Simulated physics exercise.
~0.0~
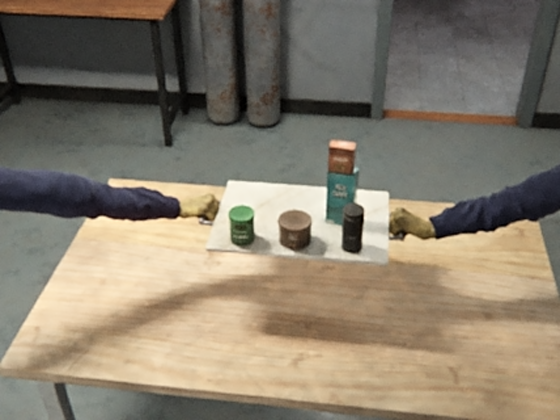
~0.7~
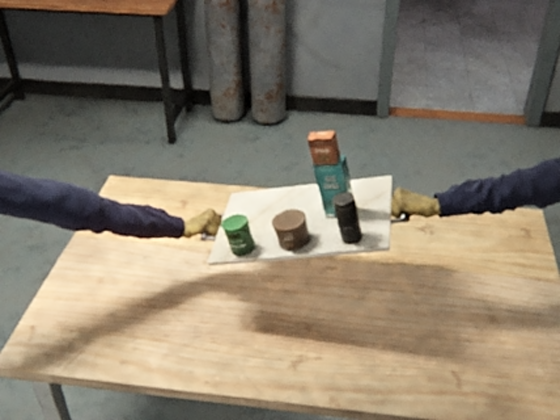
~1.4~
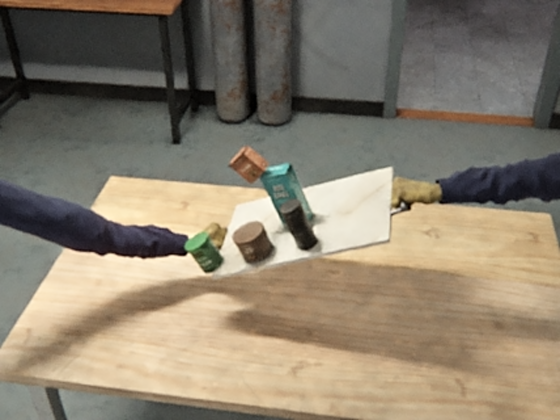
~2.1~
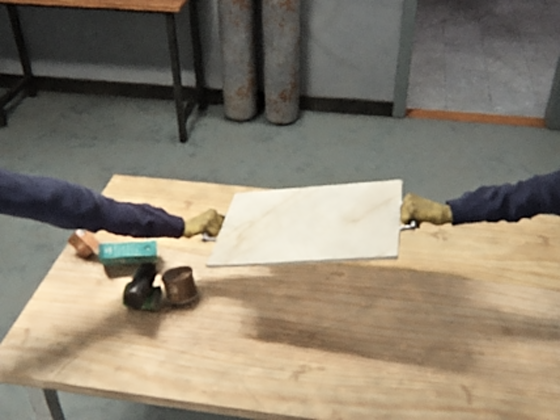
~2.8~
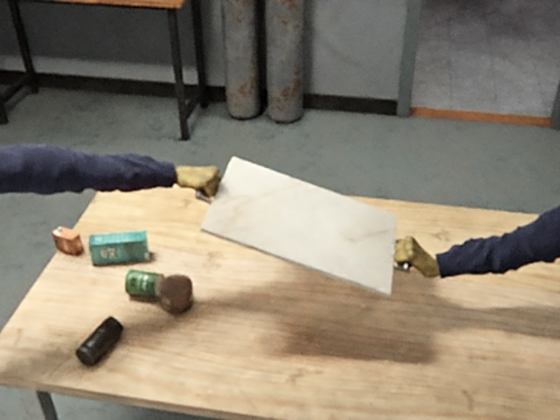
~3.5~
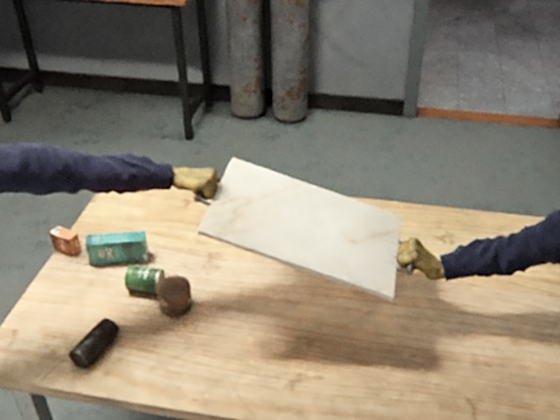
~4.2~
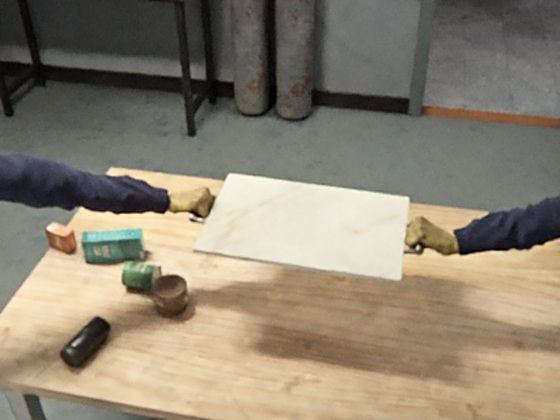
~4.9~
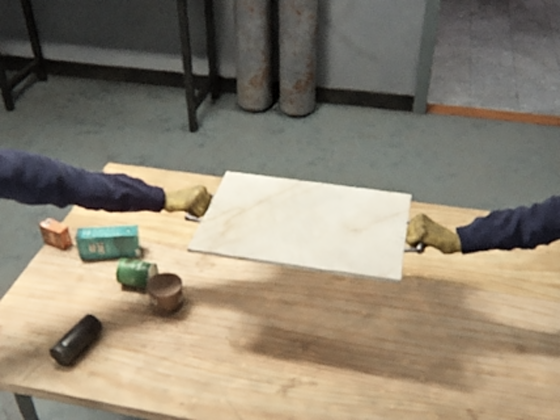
Everything slid off a pale, flat tray when two gloved hands tipped it down to the left, dropping two boxes and three small containers onto the wooden table; the hands then tilted it right and levelled it, empty, beside the scattered items.
